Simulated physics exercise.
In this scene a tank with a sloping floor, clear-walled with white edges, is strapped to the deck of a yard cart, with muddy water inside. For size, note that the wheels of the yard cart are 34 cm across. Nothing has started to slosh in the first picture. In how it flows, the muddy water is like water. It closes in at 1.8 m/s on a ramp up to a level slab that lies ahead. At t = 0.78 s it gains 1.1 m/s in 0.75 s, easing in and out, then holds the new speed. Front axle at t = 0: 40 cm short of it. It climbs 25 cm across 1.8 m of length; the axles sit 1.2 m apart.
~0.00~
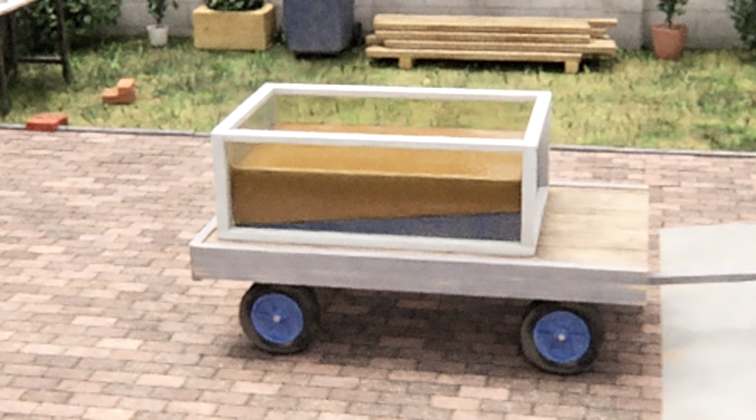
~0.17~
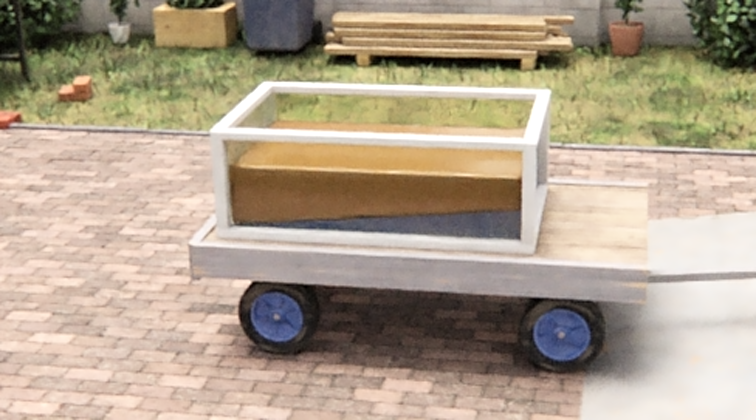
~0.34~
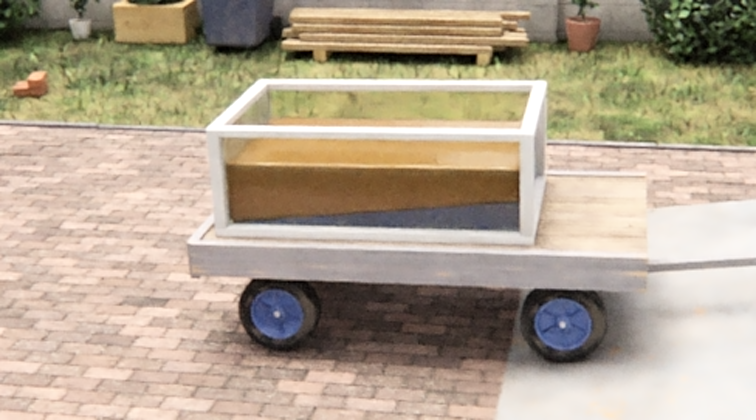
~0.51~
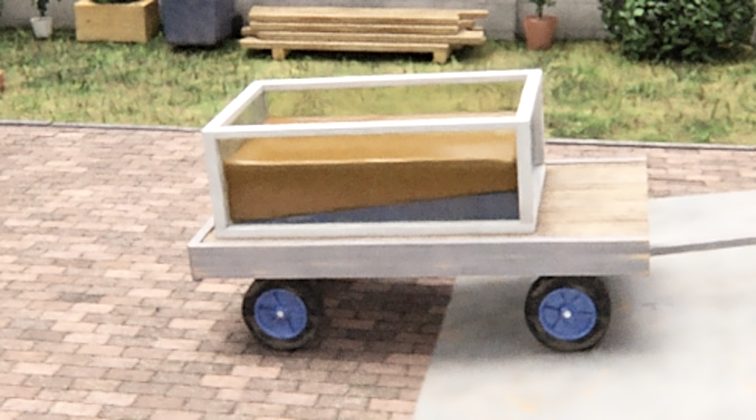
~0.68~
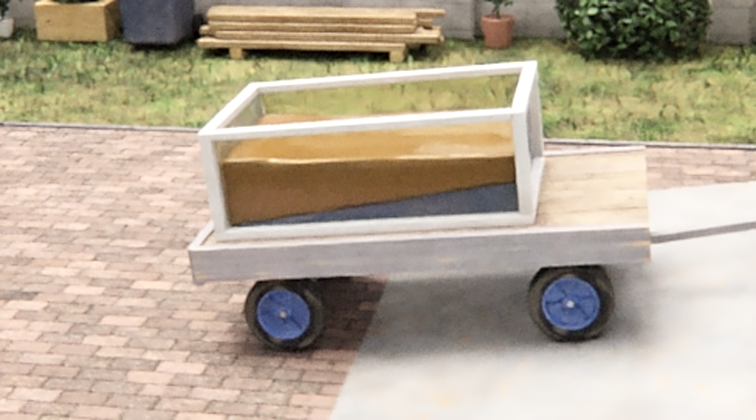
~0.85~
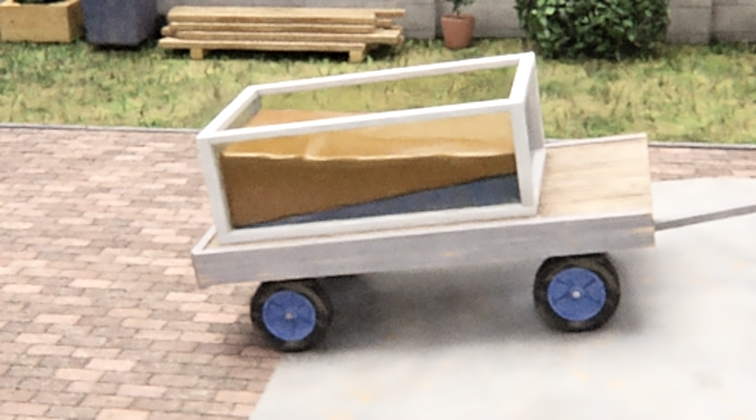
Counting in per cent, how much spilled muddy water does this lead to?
Some 11 per cent goes overboard.
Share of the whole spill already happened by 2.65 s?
I'd say some 90 percent by then.
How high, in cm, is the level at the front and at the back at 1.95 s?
About 18 cm in front, about 26 cm behind.
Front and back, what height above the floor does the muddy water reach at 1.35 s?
I'd say some 12 centimetres in front and some 56 centimetres behind.
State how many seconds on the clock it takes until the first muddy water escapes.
Roughly 1.5 seconds.
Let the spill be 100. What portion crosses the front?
About 30 per cent.
By 1.35 s front 11 cm, middle 20 cm, back 55 cm above the lowest part of the floor; no loss so far.
By 1.95 s front 19 cm, middle 26 cm, back 27 cm above the lowest part of the floor; the loss stands at 7 per cent, over the back.
By 2.65 s front 35 cm, middle 18 cm, back 15 cm above the lowest part of the floor; the loss stands at 10 per cent, mostly over the back, some over the front.
By 5.11 s the loss stands at 11 per cent, mostly over the back, some over the front, 18 of 168 litres.
